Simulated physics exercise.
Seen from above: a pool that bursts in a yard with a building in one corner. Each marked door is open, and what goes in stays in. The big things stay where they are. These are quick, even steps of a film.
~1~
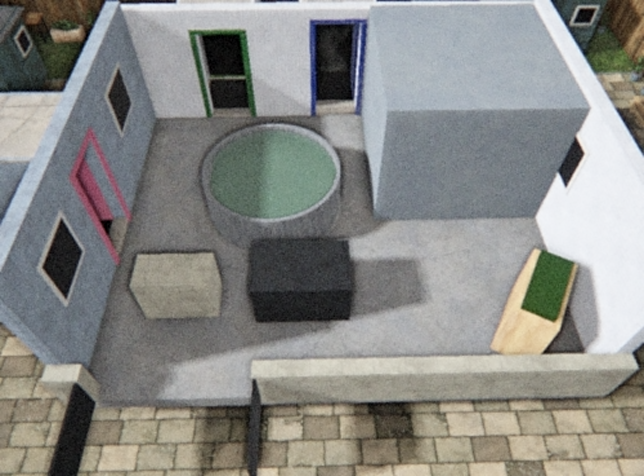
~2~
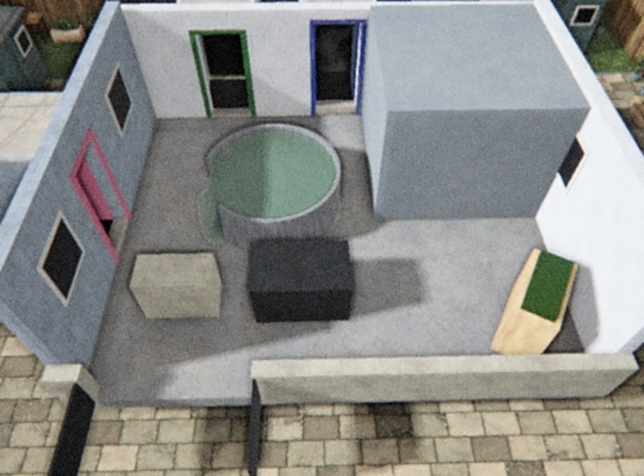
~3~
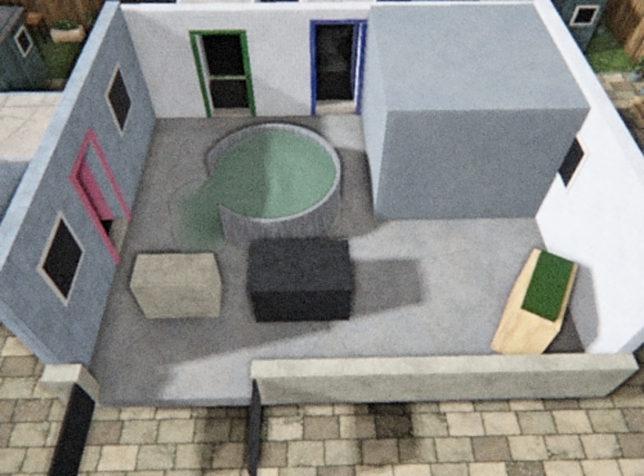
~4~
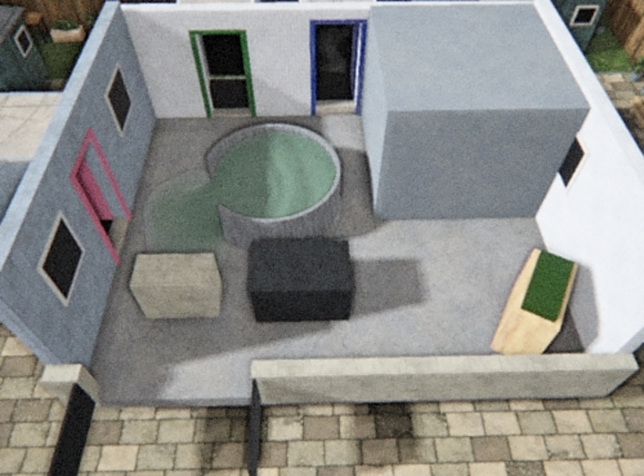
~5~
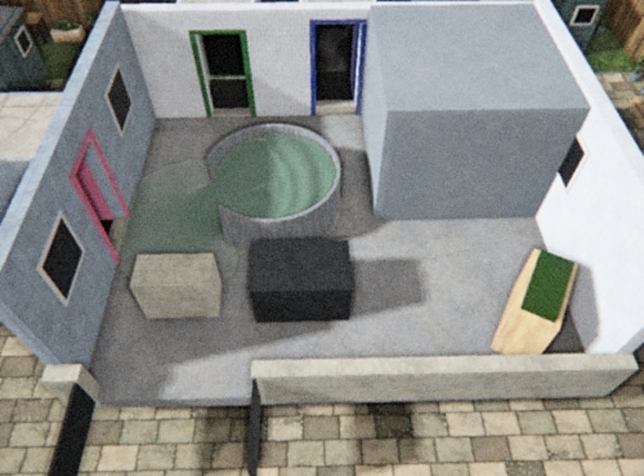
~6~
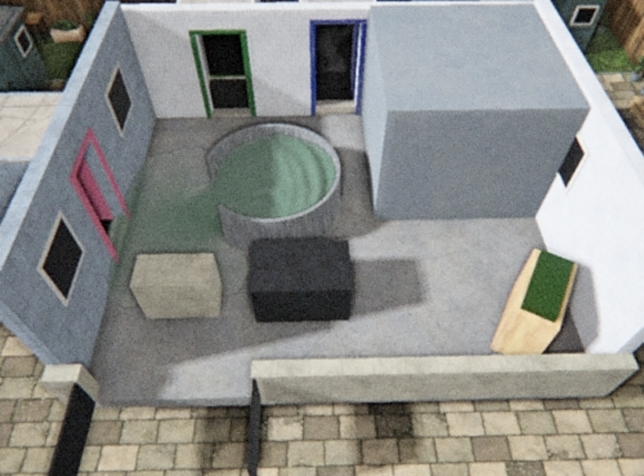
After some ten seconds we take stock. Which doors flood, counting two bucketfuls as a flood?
One by one: The pink door lets in a lot; the green door lets in a lot; the blue door admits no more than that.
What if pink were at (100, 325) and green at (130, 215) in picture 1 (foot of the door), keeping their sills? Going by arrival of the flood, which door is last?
The door marked blue.
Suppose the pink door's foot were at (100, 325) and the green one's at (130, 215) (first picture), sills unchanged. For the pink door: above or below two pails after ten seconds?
My reading: The pink door passes that mark.
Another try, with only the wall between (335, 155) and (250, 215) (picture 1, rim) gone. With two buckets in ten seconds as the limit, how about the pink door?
Then: The pink one is under.
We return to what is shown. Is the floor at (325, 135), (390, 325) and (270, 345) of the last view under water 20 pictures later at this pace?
In turn: Under water, clear, no water.
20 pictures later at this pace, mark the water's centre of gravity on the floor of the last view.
Roughly at (223, 208).
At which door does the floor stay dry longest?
Last comes the blue one.
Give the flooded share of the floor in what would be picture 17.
Roughly 35 per cent.
A moment on, water covers 20 % of the floor; the pink door far over two buckets in, the green door not reached, the blue door not reached.
Next, water covers 35 % of the floor; the pink door far over two buckets in, the green door wet at the sill, nothing in, the blue door not reached.
Then, water covers 50 % of the floor; the pink door far over two buckets in, the green door under two buckets in, the blue door wet at the sill, nothing in.
Later, water covers 65 % of the floor; the pink door far over two buckets in, the green door over two buckets in, the blue door wet at the sill, nothing in.
In the end, water covers 80 % of the floor; the pink door far over two buckets in, the green door over two buckets in, the blue door wet at the sill, nothing in.
